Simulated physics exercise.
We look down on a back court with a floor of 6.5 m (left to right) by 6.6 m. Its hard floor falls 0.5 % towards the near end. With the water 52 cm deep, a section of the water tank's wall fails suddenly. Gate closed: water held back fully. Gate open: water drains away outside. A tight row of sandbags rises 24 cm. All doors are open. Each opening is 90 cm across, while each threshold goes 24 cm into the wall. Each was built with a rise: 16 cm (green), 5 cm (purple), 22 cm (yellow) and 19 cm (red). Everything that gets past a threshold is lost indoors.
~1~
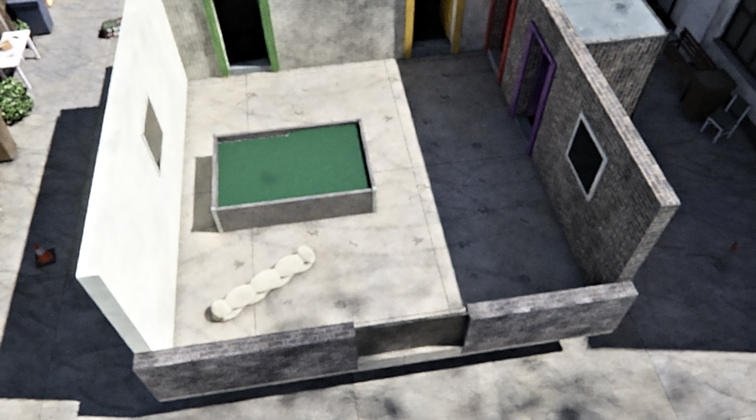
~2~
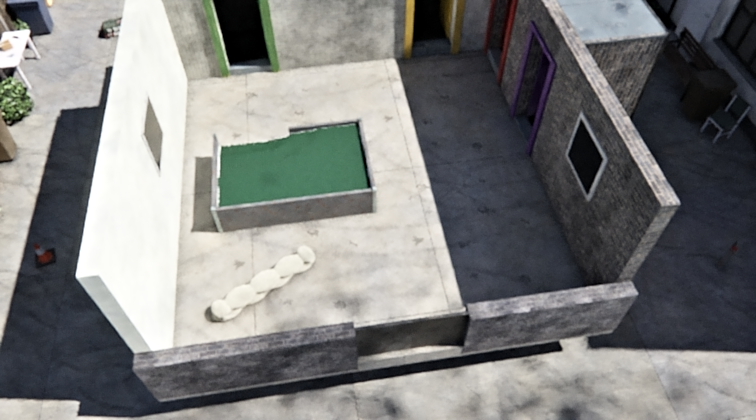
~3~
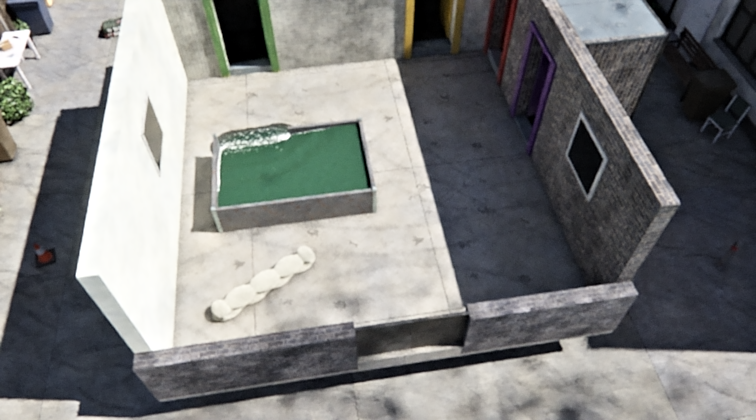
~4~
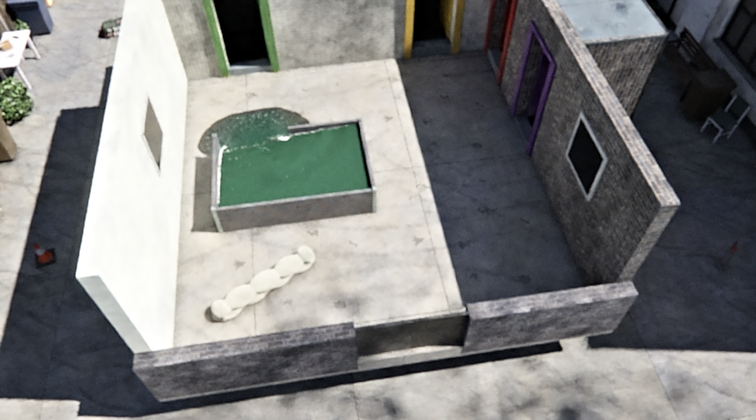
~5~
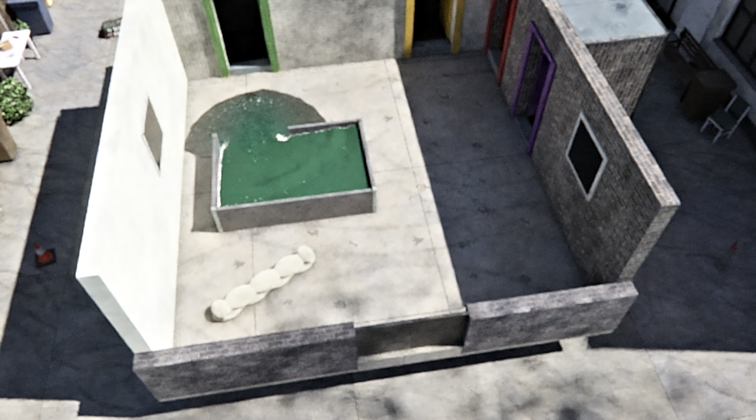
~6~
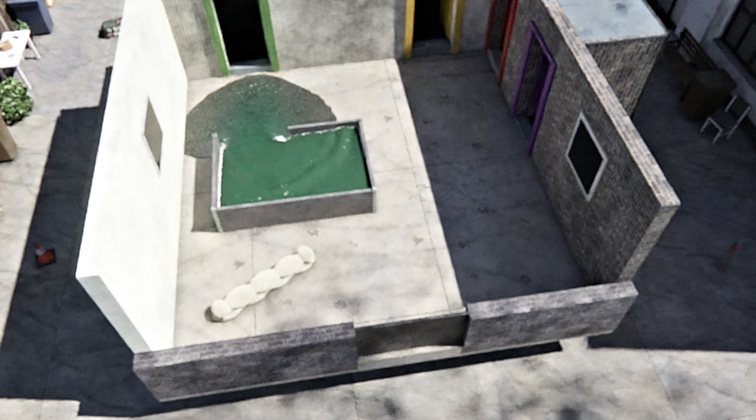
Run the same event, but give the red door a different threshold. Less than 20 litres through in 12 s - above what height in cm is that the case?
Above about 11.5 cm.
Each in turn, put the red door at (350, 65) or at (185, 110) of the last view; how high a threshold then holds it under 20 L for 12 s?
Roughly 6.0 cm, then roughly 21 cm.
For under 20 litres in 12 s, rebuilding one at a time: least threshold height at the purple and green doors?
Close to 5.5 cm (purple) and close to 24 cm (green).
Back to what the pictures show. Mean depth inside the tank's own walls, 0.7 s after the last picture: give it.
Average depth: Approx. 37 cm.
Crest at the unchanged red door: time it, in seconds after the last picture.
It peaks at about 4.0 s.
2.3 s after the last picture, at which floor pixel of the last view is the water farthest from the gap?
Pixel close to (462, 55).
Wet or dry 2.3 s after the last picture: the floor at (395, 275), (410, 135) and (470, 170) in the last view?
Listed order - unwetted, unwetted, unwetted.
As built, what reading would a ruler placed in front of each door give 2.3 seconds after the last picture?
Depths in cm - green: 25, purple: 0, yellow: 3, red: 0.
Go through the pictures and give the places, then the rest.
The first picture shows still water, 52 cm deep, in the water tank at (292, 165); the red door at (500, 28) is dry.
In the second picture, the front is at a hidden place, 0.3 m from the gap on the far side; 0.3 m2 of floor is wet, 52 cm left at the back.
In the third picture, water pours out on the far side and has run 0.7 m, to (263, 129); about 10 cm deep outside, 52 cm at the back.
In the fourth picture, water pours out on the far side and has run 1.2 m, to (250, 114); about 7 cm deep outside, 52 cm at the back.
In the fifth picture, the front is at (260, 93), 1.8 m from the gap on the far side; 3.1 m2 of floor is wet, 52 cm left at the back.
In the sixth picture, the gap is on the far side, the front 2.3 m out at (248, 79); the back of the water tank holds 47 cm; 3.9 m in a straight line remain to the red door at (500, 28).
Then, 0.7 s after the last picture water covers 15 % of the floor, deepest (37 cm) near (188, 83); it has not reached the red door.
Then, 2.3 s after the last picture water covers 25 % of the floor, deepest (26 cm) near (231, 107); it has not reached the red door.
Then, 11.3 s after the last picture water covers 95 % of the floor, deepest (10 cm) near (308, 354); 7 cm at the red door, 0 litres in over its 19 cm threshold.
At the red door as built, the water peaked near 17 cm, 4.1 s after the last picture.
Run again over the same 12 s with other heights there, 32 litres in over 10 cm, 7 litres over 13.5 cm. The limit of 20 litres is kept from about 11.5 cm up.
